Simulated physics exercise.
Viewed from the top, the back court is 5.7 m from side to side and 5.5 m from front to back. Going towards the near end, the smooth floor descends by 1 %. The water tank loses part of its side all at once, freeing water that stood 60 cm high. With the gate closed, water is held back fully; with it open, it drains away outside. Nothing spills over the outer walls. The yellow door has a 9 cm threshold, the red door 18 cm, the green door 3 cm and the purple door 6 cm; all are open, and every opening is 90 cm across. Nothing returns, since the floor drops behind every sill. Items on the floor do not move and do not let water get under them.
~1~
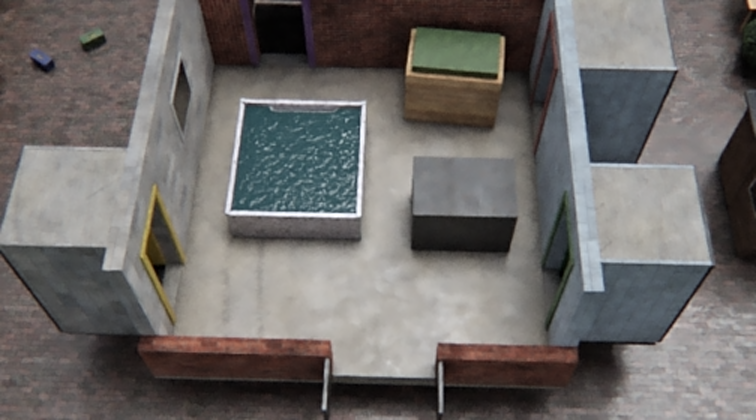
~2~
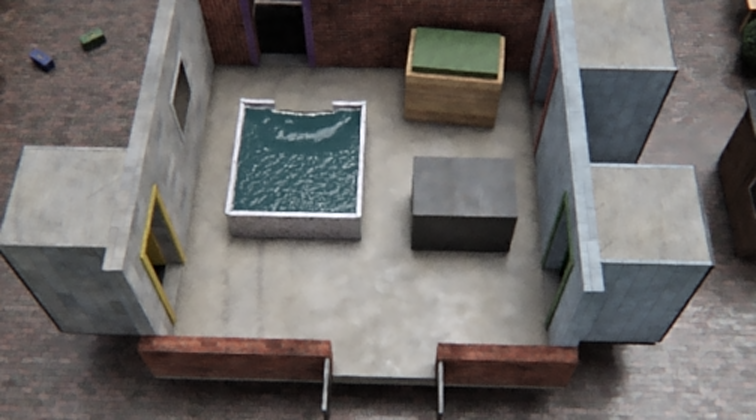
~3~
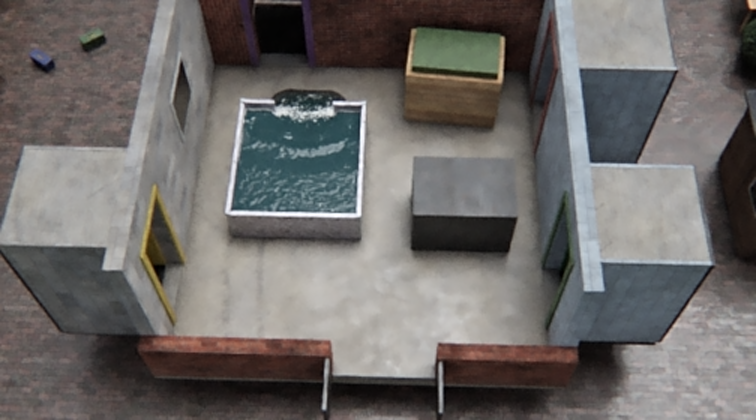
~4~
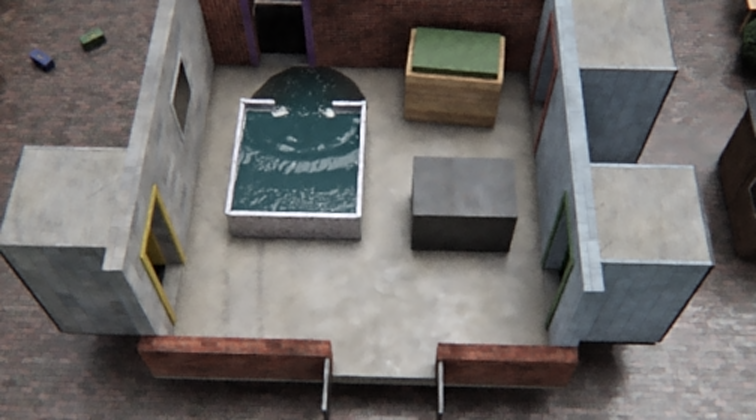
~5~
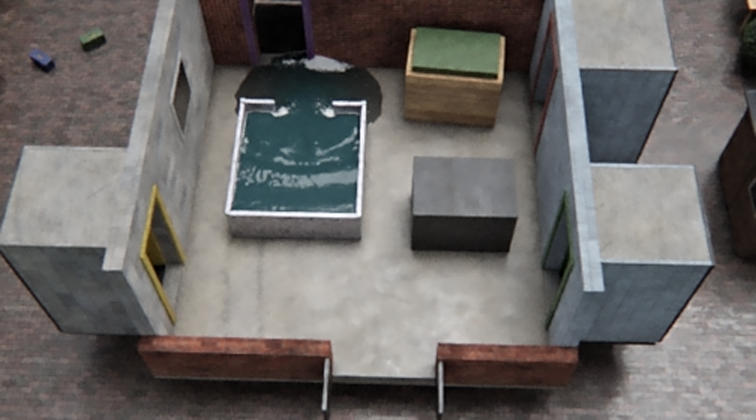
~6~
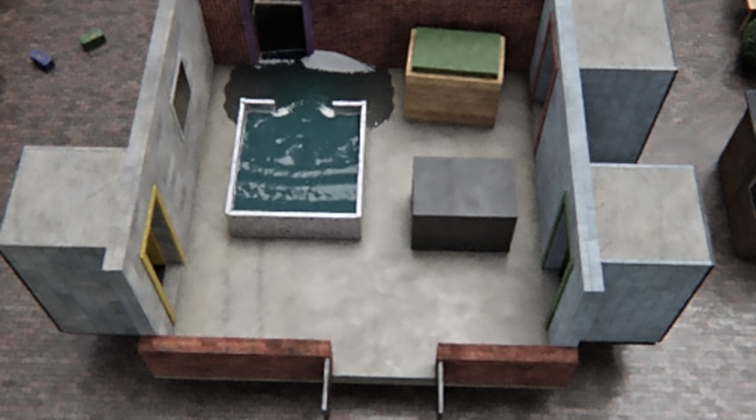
A walled court with a smooth pale floor is seen from high above its near end, with brick paving outside and a camera that stays still. A square white-rimmed tank of dark green water stands left of centre, with a grey block and a green-topped wooden box to its right, and yellow and purple doorways nearby. The tank's far side opens in the middle, and water pours out, spreading in a dark, widening pool towards the back wall and sideways around the tank's far corners.
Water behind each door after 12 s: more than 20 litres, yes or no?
Yellow door: No; red door: No; green door: No; purple door: Yes.
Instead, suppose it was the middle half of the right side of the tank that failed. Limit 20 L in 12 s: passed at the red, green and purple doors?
In that case, red door: More than that, green door: More than that, purple door: Less than that.
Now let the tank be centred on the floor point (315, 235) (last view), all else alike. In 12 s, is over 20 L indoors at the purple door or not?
After that, the purple door ends up outside the limit.
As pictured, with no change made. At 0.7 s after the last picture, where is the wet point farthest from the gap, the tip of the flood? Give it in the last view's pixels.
(466, 76).
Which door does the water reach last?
Green.
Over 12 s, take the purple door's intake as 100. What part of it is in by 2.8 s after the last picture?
I'd say close to 65 percent.
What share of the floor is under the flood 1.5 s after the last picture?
Covered: Roughly 25 per cent.
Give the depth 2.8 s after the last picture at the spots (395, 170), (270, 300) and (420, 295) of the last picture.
The depths come out at 3, 0 and 0 centimetres, in the order listed.
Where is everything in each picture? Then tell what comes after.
The first picture shows still water, 60 cm deep, in the water tank at (299, 159).
In the second picture, the front is at a hidden place, 0.6 m from the gap on the water tank's far side; 0.2 m2 of floor is under water; 60 cm left at the back of the water tank.
In the third picture, the front is at (337, 97), 0.8 m from the gap on the water tank's far side; 0.8 m2 of floor is under water; 60 cm left at the back of the water tank.
In the fourth picture, water pours out on the water tank's far side and has run 1.3 m, to (298, 69); typically 7 cm deep outside, 60 cm at the water tank's back.
In the fifth picture, water pours out on the water tank's far side and has run 1.6 m, to (293, 54); typically 6 cm deep outside, 60 cm at the water tank's back.
In the sixth picture, the front is at (382, 69), 1.8 m from the gap on the water tank's far side; 3.1 m2 of floor is under water; 58 cm left at the back of the water tank.
Then, 0.7 s after the last picture water covers 15 % of the floor and is deepest (36 cm) near (325, 73); yellow door not reached, red door not reached, green door not reached, purple door 24 cm at the sill, 122 L in.
Then, 1.5 s after the last picture water covers 25 % of the floor and is deepest (34 cm) near (405, 82); yellow door not reached, red door not reached, green door not reached, purple door 28 cm at the sill, 266 L in.
Then, 2.8 s after the last picture water covers 50 % of the floor and is deepest (22 cm) near (405, 82); yellow door not reached, red door 4 cm at the sill, 0 L in, green door not reached, purple door 19 cm at the sill, 413 L in.
Then, 6.3 s after the last picture water covers 85 % of the floor and is deepest (14 cm) near (315, 72); yellow door 5 cm at the sill, 0 L in, red door 3 cm at the sill, 0 L in, green door 3 cm at the sill, 0 L in, purple door 13 cm at the sill, 593 L in.
Then, 11.3 s after the last picture water covers 95 % of the floor and is deepest (11 cm) near (170, 355); yellow door 5 cm at the sill, 0 L in, red door 2 cm at the sill, 0 L in, green door 4 cm at the sill, 1 L in, purple door 7 cm at the sill, 643 L in.
